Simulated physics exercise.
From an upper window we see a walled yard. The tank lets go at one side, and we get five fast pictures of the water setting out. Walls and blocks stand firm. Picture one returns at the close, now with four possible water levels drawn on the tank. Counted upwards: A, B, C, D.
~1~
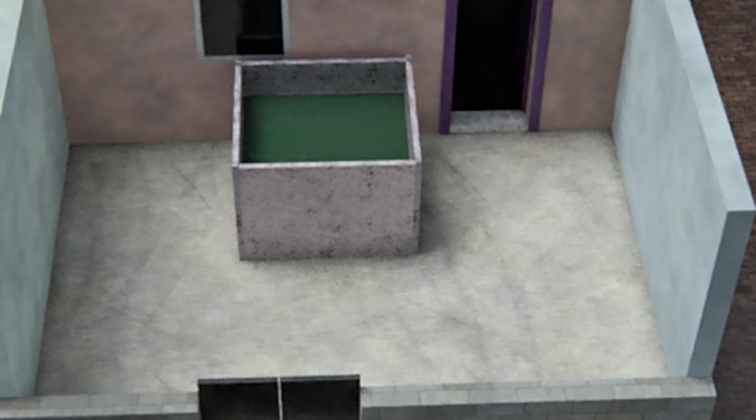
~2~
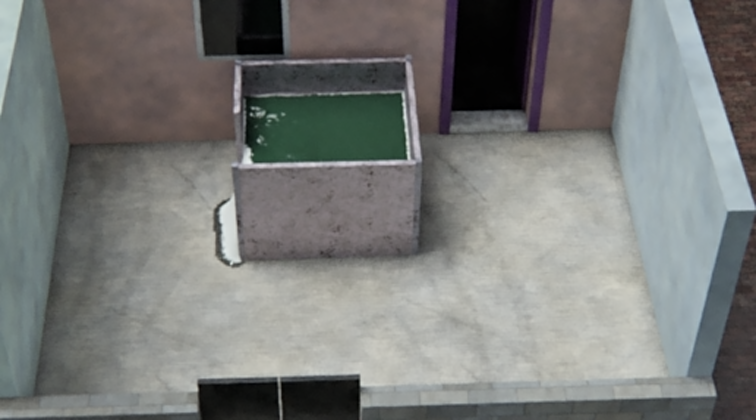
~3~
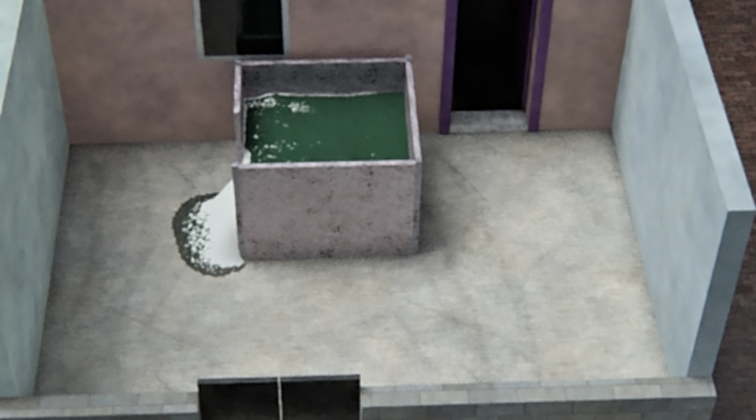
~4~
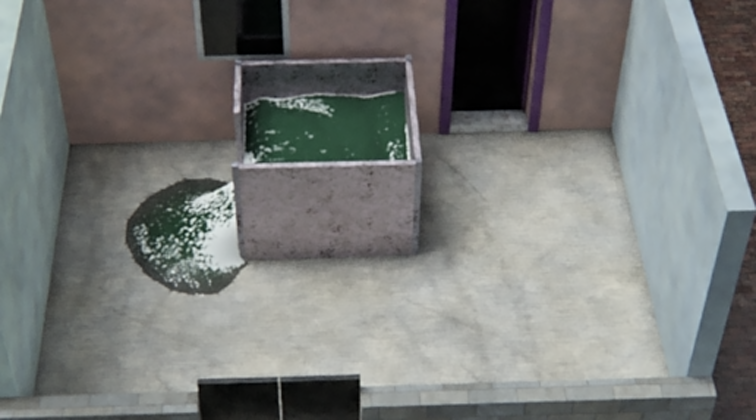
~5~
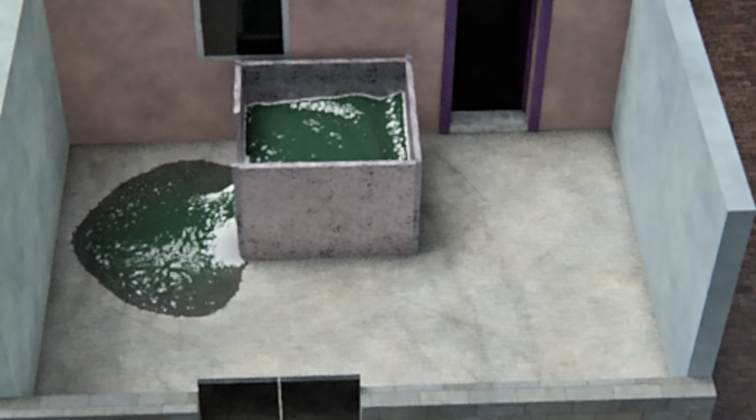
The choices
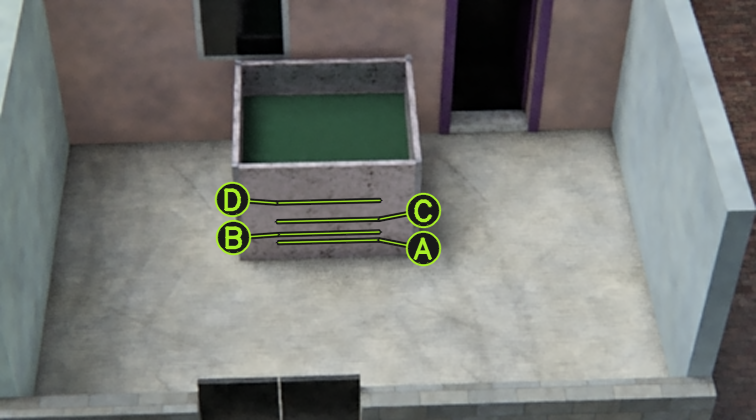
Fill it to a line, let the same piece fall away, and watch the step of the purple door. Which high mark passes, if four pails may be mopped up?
D.
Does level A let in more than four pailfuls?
No.
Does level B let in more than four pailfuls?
No, that is safe.
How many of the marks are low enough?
All of the four.
In lime, A at (328, 241); B at (328, 233); C at (328, 220); D at (328, 201); from the bottom up A, B, C, D.
With A, nothing gets over.
With B, nothing gets over.
With C, nothing gets over.
With D, a splash gets over, under a bucket.
